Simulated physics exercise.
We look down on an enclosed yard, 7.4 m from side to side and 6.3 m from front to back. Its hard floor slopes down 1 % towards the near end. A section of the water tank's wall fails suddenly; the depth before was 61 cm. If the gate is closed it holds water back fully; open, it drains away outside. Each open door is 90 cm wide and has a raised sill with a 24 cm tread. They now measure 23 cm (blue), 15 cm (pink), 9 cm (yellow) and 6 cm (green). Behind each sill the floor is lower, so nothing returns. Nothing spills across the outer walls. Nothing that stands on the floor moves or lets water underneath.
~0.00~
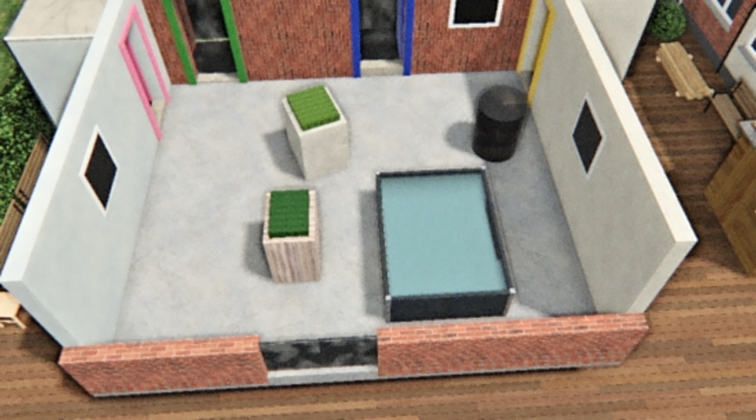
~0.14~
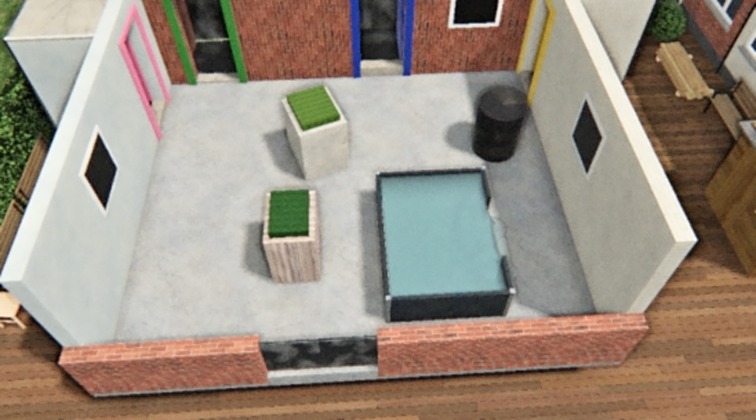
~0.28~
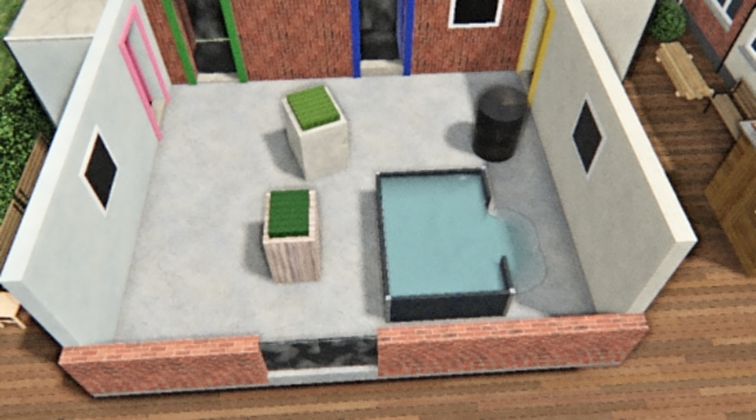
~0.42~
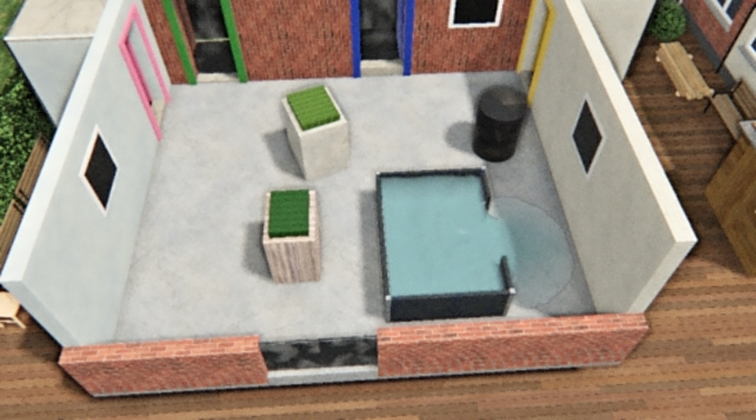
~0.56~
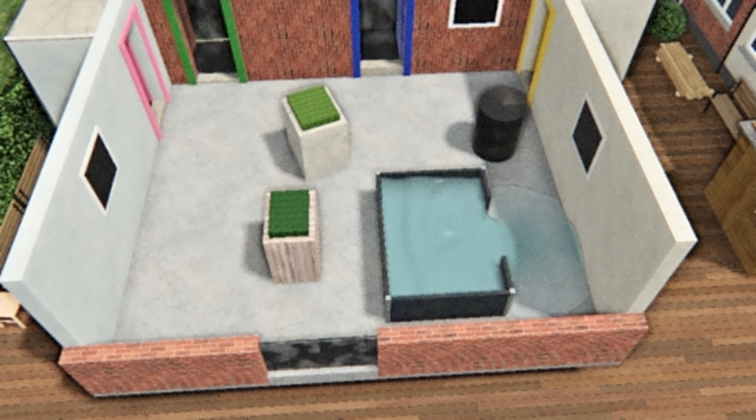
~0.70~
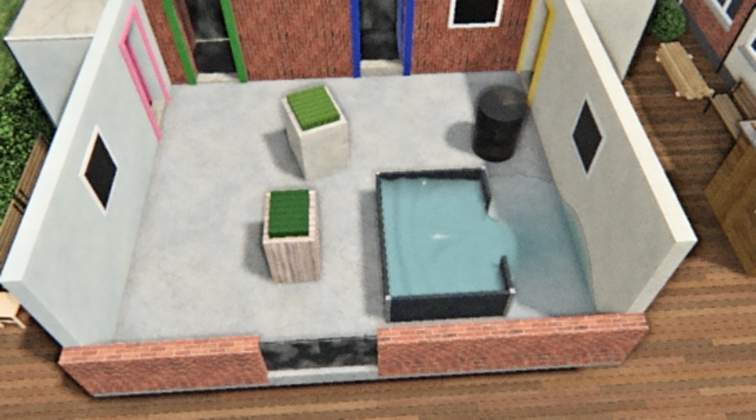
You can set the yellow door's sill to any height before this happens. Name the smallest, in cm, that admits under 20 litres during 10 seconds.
About 11 cm.
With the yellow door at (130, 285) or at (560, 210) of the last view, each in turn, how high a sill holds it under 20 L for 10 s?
About 7.5 and 29 cm.
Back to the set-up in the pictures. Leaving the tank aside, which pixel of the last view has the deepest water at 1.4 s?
Around (606, 341).
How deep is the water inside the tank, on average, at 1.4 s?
About 41 cm.
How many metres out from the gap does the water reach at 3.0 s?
Roughly 4.6 m.
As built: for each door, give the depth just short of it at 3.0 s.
In cm: Blue 0, pink 0, yellow 8, green 0.
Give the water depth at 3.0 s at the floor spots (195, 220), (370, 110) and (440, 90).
In that order: 0, 0 and 1 cm.
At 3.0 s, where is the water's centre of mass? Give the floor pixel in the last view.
Around (483, 240).
After 1.4 s water covers 10 % of the floor, deepest (52 cm) near (606, 341); it has not reached the yellow door.
After 3.0 s water covers 30 % of the floor, deepest (31 cm) near (602, 330); 8 cm at the yellow door, 1 litre in over its 9 cm sill.
After 10.0 s water covers 95 % of the floor, deepest (12 cm) near (606, 341); 7 cm at the yellow door, 32 litres in over its 9 cm sill.
At the yellow door as built, the water arrived by 2.0 s and peaked near 11 cm at 3.4 s.
With a sill of 9.5 cm, 28 litres would have come in within the 10 s; with 13 cm, 11 litres. So under 20 litres takes about 11 cm.
